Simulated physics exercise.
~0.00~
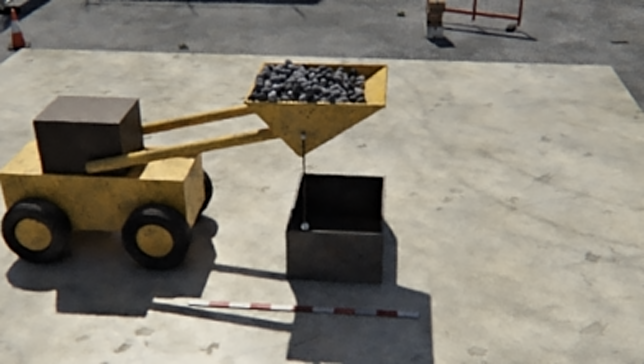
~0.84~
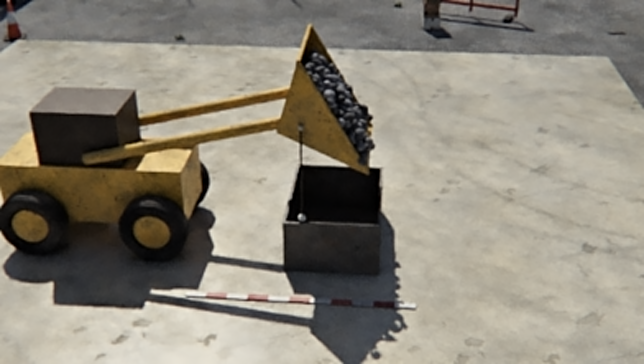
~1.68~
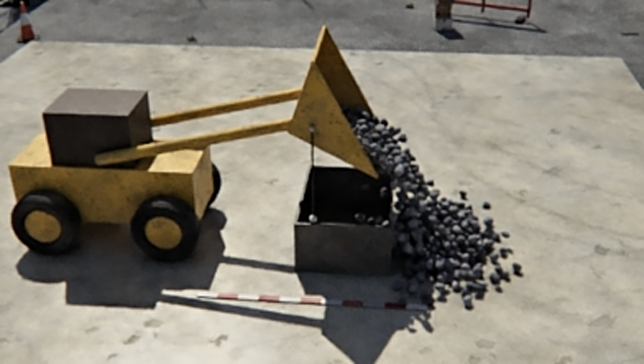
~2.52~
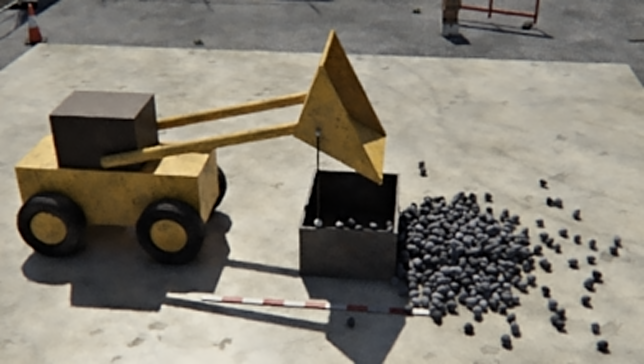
On a sunlit concrete yard seen from above and to the side, a yellow toy-like loader with a dark cab block and black wheels stands at left. Its arms hold up a yellow bucket heaped with dark grey stones over an open dark bin, with a red-and-white striped rod lying in front. The bucket tips forward to the right, and the stones slide towards its lower lip. They pour out in a stream, mostly passing over the bin and landing beyond it. At the end the bucket hangs tilted and empty, a few stones lie in the bin, and most form a scattered pile at its right.
